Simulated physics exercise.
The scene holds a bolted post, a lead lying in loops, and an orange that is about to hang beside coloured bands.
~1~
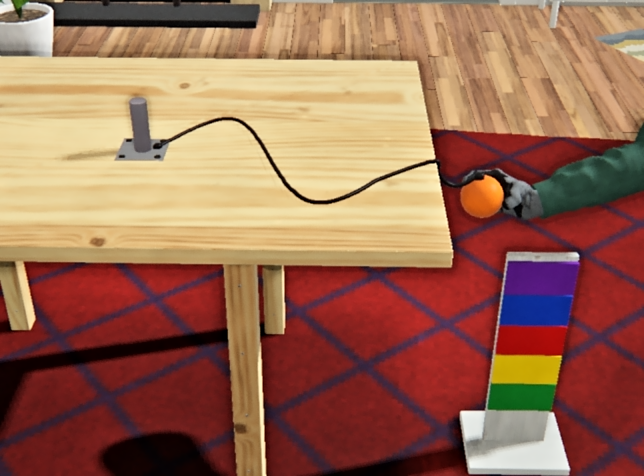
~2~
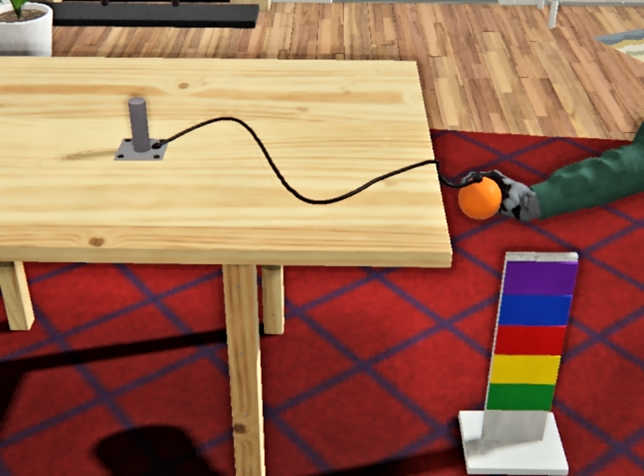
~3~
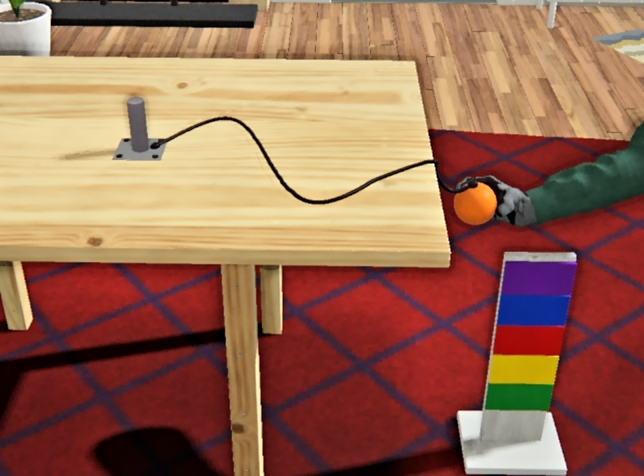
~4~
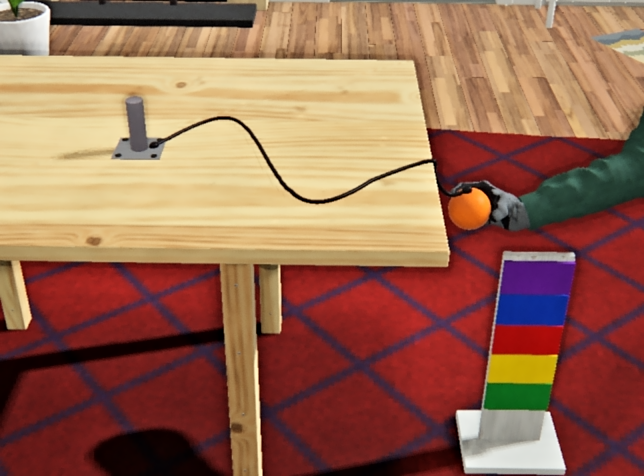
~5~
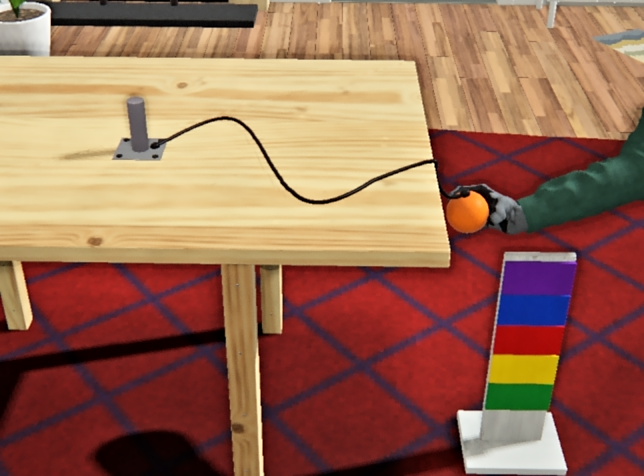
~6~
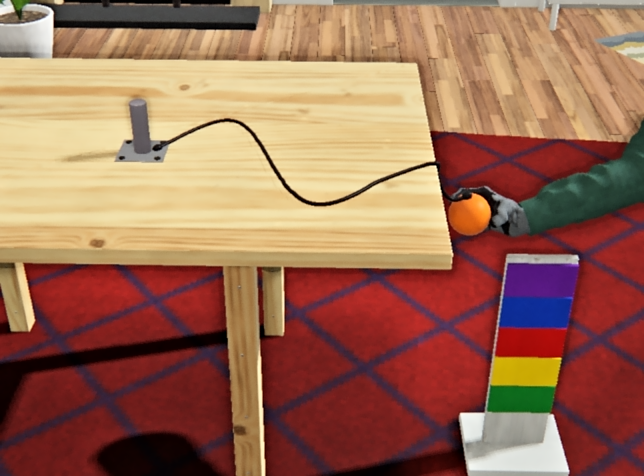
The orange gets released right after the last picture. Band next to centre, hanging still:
Yellow.
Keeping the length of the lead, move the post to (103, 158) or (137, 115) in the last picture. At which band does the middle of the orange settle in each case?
Result 1: Red. Result 2: Red.
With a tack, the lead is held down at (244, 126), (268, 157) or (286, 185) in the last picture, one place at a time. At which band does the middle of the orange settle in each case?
First try red, second blue, third purple.
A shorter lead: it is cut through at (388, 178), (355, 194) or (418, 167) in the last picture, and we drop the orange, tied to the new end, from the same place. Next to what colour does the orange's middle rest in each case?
One at a time, the answers are: Purple; higher than all five; blue.
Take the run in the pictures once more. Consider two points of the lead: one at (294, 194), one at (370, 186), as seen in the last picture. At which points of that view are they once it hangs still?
At (432, 156) for the first, at (428, 234) for the second.
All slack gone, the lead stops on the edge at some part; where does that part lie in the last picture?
It's the piece you see at (294, 194).
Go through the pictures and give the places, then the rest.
Orange (482, 197); purple (541, 280); blue (536, 312); red (531, 342); yellow (526, 371); green (522, 398), in the first frame.
Orange (480, 198); lead through (185, 132) (250, 130) (275, 170) (334, 201) (406, 169), in the second frame.
Orange (475, 204), in the third frame.
Orange (470, 209); lead through (182, 131) (247, 129) (273, 169) (331, 200) (403, 169), in the fourth frame.
Orange (467, 212), in the fifth frame.
Orange (470, 214); lead through (186, 134) (251, 132) (276, 172) (335, 203) (406, 171), in the sixth frame.
A little later, orange near (449, 347); level with red.
Next, orange near (397, 352); level with yellow.
Later still, orange near (428, 359); level with yellow.
When it is over, orange near (416, 357); level with yellow. The lead holds its middle at yellow.
